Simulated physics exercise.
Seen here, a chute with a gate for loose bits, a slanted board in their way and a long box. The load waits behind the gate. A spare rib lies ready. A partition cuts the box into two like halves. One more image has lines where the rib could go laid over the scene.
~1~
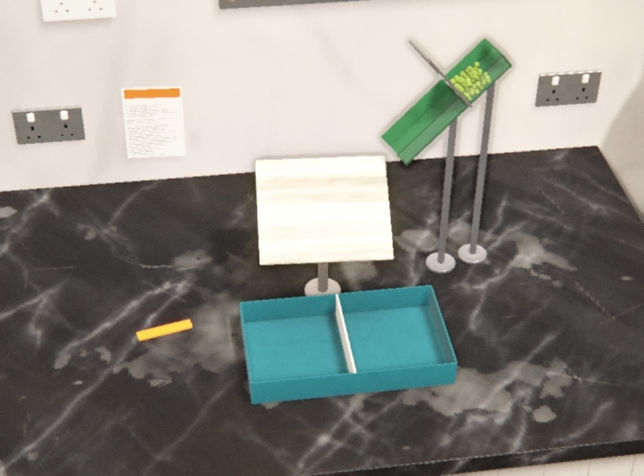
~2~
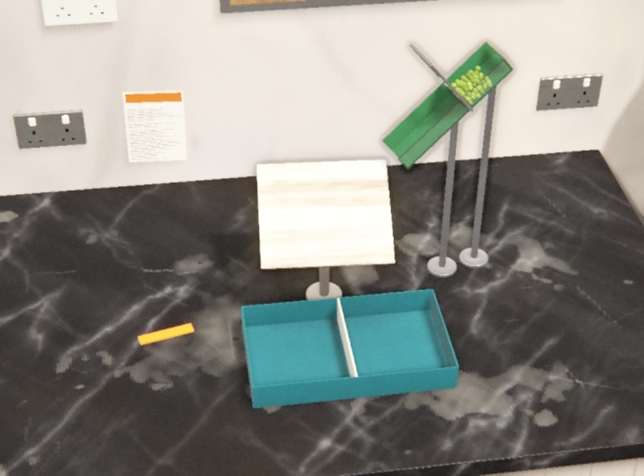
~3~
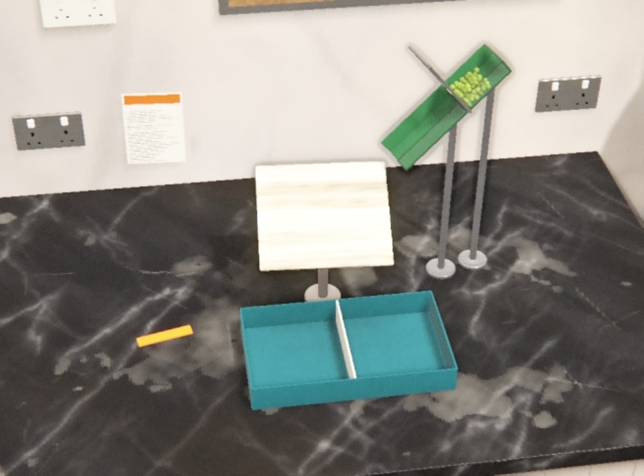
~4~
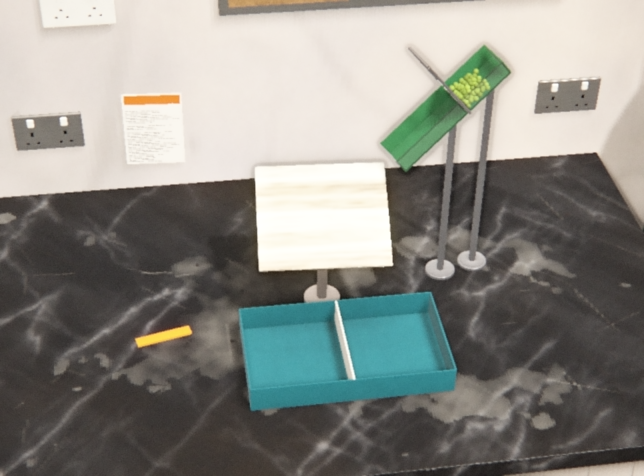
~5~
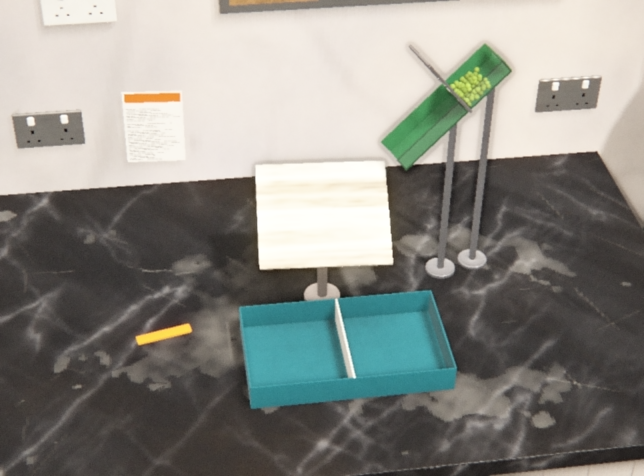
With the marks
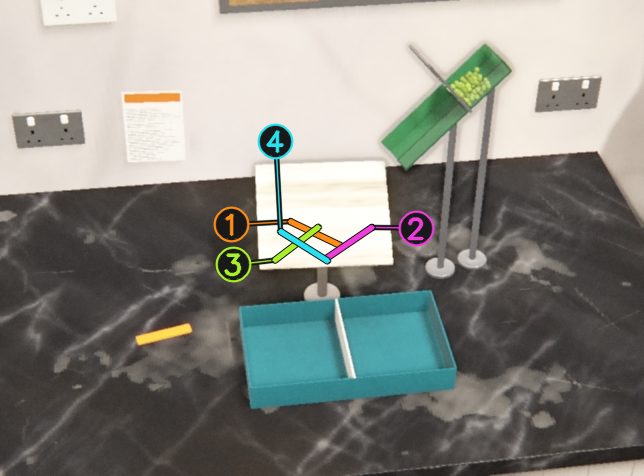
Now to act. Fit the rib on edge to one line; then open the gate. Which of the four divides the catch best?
4 is best.
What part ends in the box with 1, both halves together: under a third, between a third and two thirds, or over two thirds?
Over two thirds.
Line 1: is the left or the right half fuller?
Right.
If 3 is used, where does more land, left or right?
Left.
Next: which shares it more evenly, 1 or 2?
That would be 1.
On the marked copy, line 1 from (290, 221) to (340, 245); line 2 from (371, 227) to (327, 257); line 3 from (318, 227) to (274, 260); line 4 from (280, 231) to (327, 260).
For line 1, of what is caught, about a quarter in the left half, most in the right.
For line 2, of what is caught, all in the left half, none in the right.
For line 3, of what is caught, most in the left half, a small part in the right.
For line 4, of what is caught, about half in the left half, about half in the right.
